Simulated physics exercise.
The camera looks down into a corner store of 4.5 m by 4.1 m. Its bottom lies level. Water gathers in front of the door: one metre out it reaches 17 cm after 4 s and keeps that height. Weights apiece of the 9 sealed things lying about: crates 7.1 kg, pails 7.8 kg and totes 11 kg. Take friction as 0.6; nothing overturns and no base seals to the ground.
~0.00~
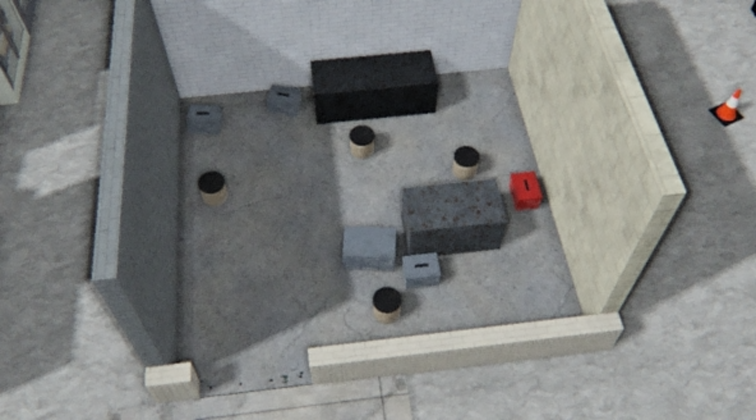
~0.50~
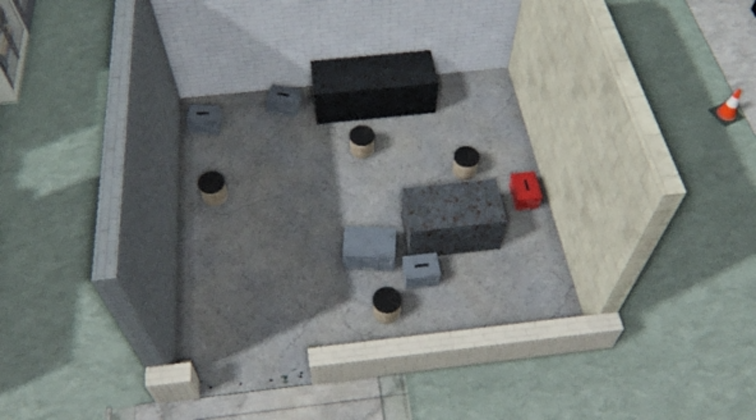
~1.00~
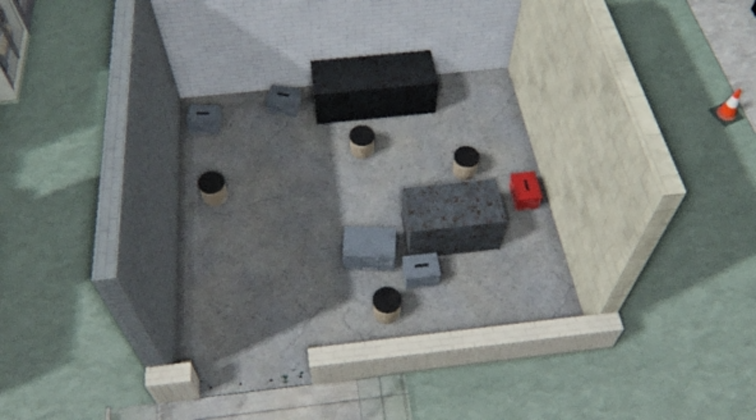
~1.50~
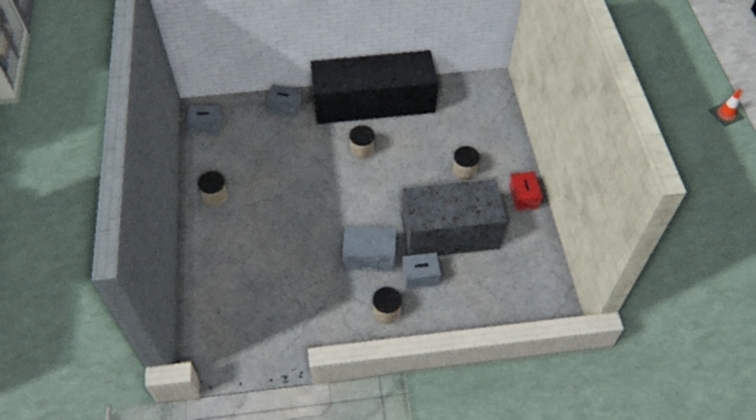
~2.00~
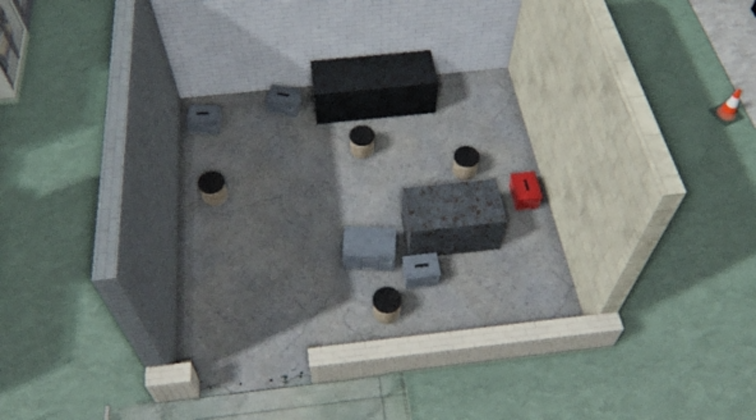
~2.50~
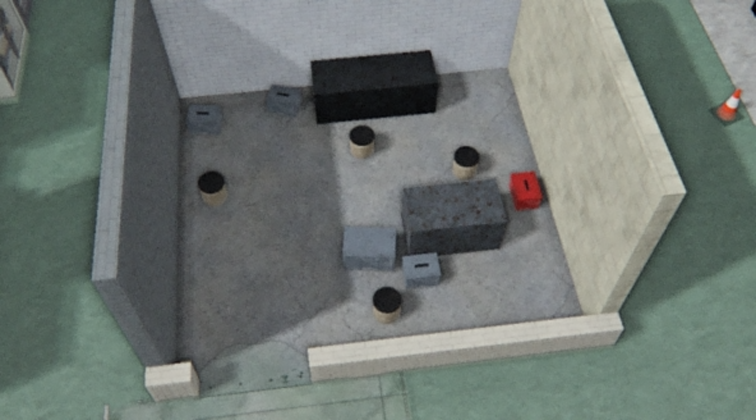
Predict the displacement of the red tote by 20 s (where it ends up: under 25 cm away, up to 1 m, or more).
Red tote ends far away.
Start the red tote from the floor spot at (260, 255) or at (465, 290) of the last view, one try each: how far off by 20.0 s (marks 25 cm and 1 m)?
In turn: It travels far; it holds its place.
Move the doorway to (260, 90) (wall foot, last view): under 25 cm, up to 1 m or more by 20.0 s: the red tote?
Then the red tote ends far away.
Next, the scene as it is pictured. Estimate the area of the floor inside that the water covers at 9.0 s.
Some 14 m2.
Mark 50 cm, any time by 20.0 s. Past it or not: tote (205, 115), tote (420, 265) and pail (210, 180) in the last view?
In that order: More, short of it, over.
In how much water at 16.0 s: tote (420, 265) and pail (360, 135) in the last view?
About 7 and 11 cm.
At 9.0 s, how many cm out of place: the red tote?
About 0 cm.
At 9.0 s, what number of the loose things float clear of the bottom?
At that moment 2.
After 4.0 s the red tote is near (527, 185), 0.0 m from its start, aground; 0 afloat.
After 9.0 s the red tote is near (527, 185), 0.0 m from its start, aground; 2 afloat.
After 16.0 s the red tote is near (546, 236), 0.7 m from its start, aground; 6 afloat.
After 20.0 s the red tote is near (446, 275), 1.6 m from its start, afloat; 9 afloat.
